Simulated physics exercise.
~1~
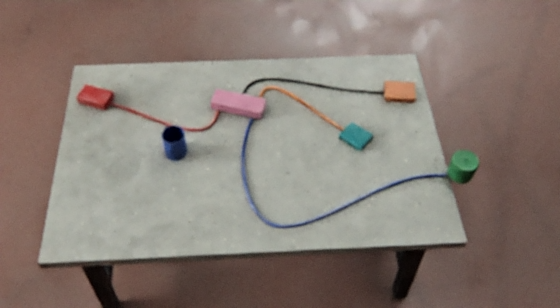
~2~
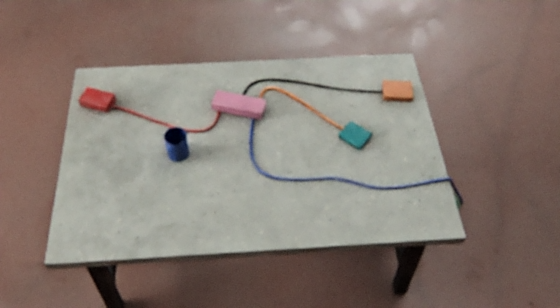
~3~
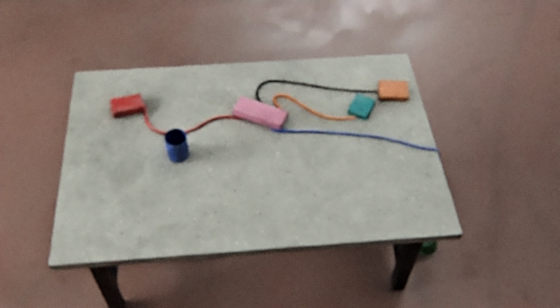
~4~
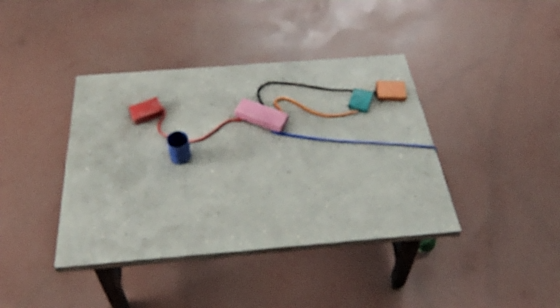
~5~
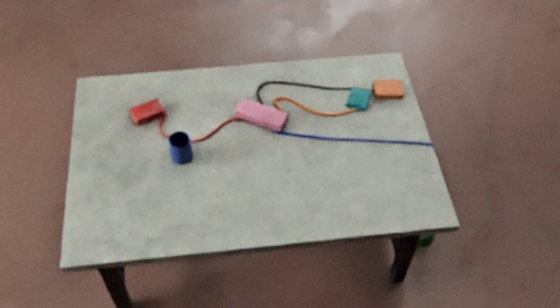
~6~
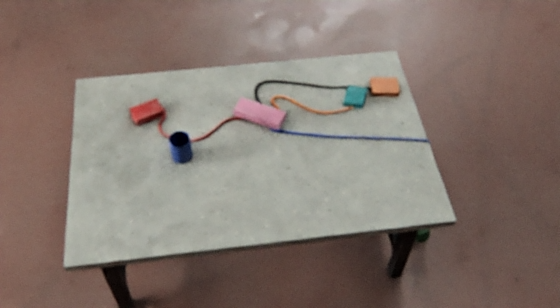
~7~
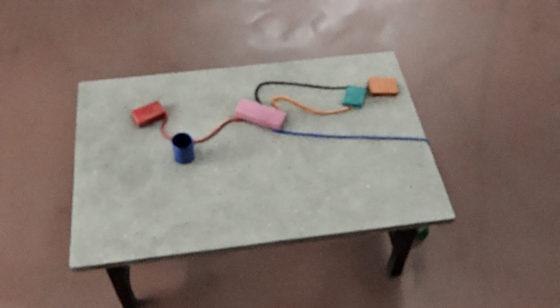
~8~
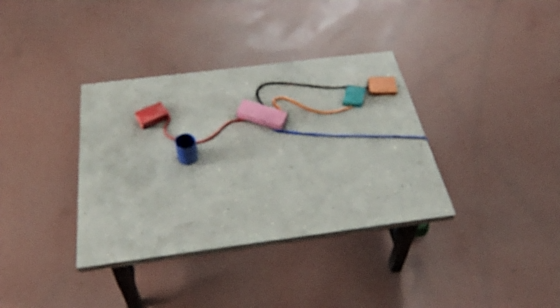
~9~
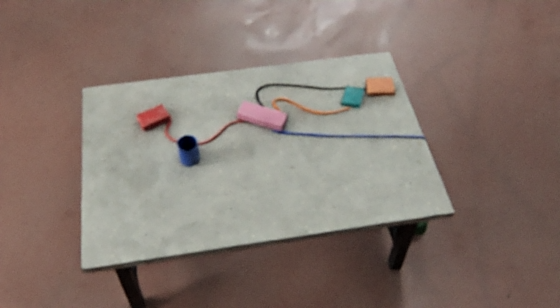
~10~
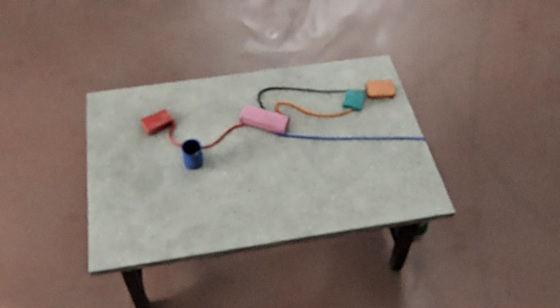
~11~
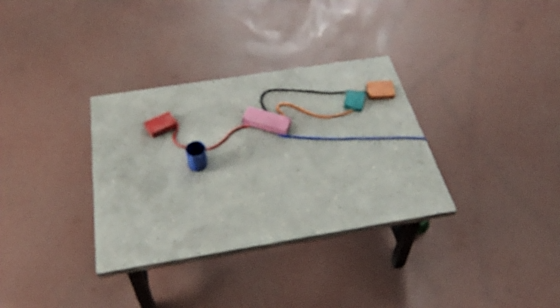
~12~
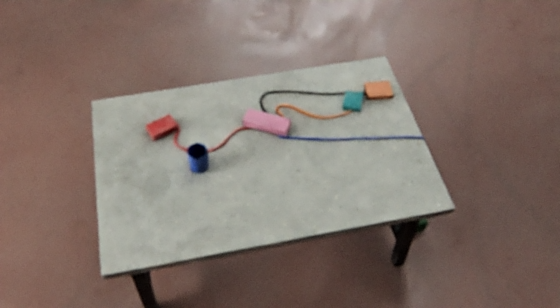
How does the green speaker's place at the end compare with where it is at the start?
At the start the green speaker sits at the right edge of the tabletop. By the end it is below the tabletop, over the edge and mostly hidden near the right table leg.
